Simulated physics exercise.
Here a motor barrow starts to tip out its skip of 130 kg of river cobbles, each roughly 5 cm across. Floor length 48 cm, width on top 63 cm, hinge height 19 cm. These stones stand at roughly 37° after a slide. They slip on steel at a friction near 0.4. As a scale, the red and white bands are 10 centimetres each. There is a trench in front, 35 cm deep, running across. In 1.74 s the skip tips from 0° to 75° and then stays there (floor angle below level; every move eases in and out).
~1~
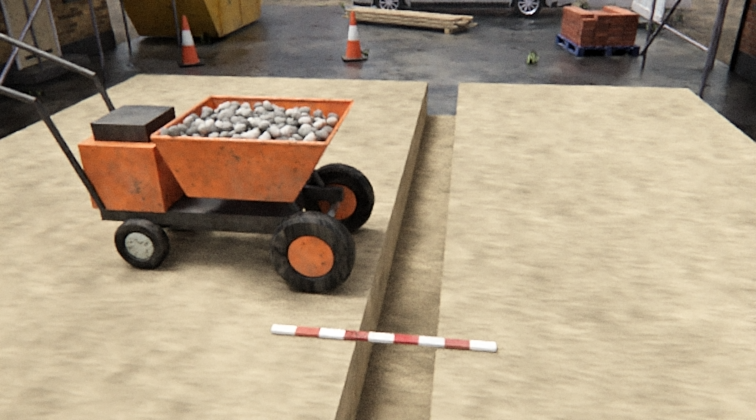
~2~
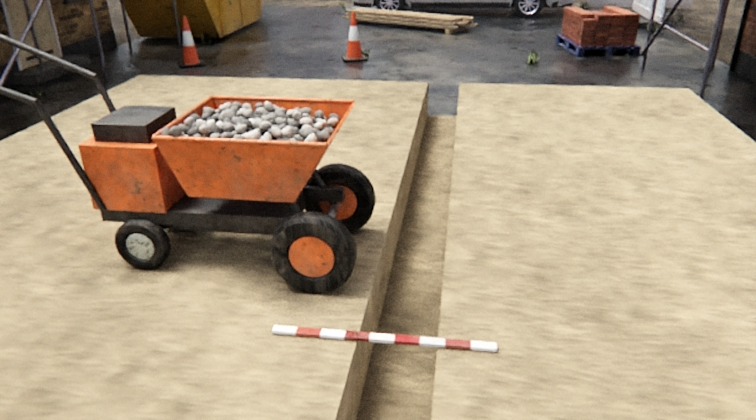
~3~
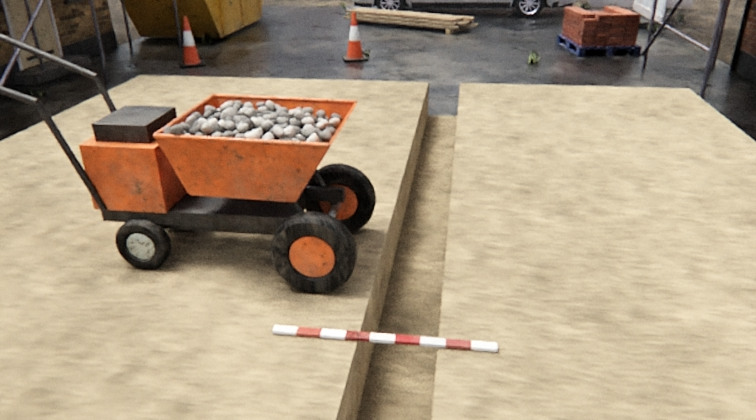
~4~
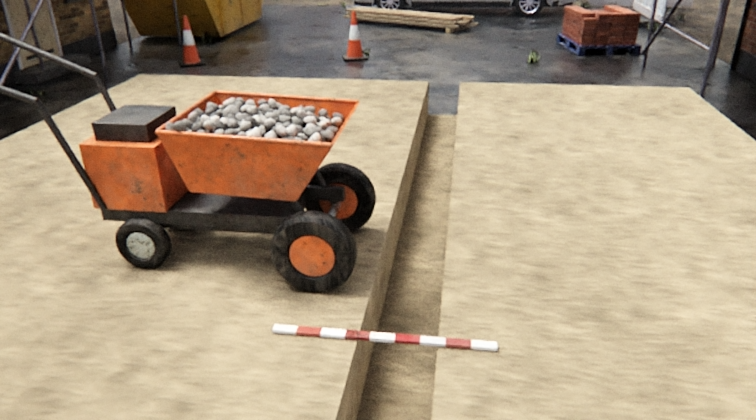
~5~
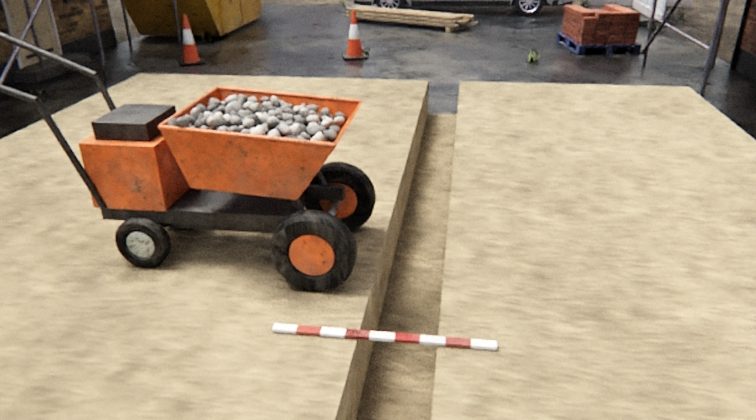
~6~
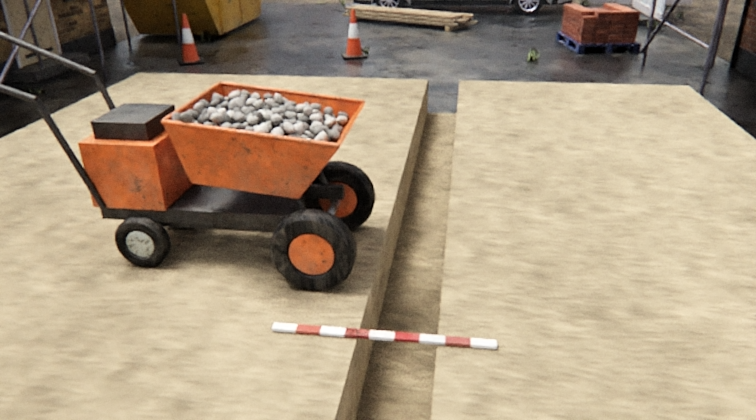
An orange motor barrow loaded with grey cobbles standing beside a trench, its skip tilting slightly forward to the right.
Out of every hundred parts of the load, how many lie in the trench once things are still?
Around 29 out of 100.
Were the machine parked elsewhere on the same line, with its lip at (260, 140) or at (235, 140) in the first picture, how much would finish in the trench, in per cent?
That gives roughly 90 per cent and roughly 100 per cent.
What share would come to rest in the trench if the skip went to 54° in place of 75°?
About 10 per cent would end up in the trench.
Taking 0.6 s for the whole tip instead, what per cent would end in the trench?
Close to 10 per cent then.
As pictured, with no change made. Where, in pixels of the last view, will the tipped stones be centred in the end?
Roughly at pixel (479, 260).
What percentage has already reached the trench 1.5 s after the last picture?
At that moment: Approx. 0 %.
Then, 1.0 s after the last picture the floor is at 63°, 98 % in the skip, 1 % in the trench, 1 % past the trench; the foremost stones are at (455, 224).
Then, 1.5 s after the last picture the floor is at 75°, 48 % in the skip, 2 % in the trench, 51 % past the trench; the foremost stones are at (587, 272).
Then, 1.9 s after the last picture the floor is at 75°, 24 % in the skip, 7 % in the trench, 69 % past the trench; the foremost stones are at (643, 270).
Then, 3.8 s after the last picture the floor is at 75°, 0 % in the skip, 29 % in the trench, 71 % past the trench; the foremost stones are at (661, 268).
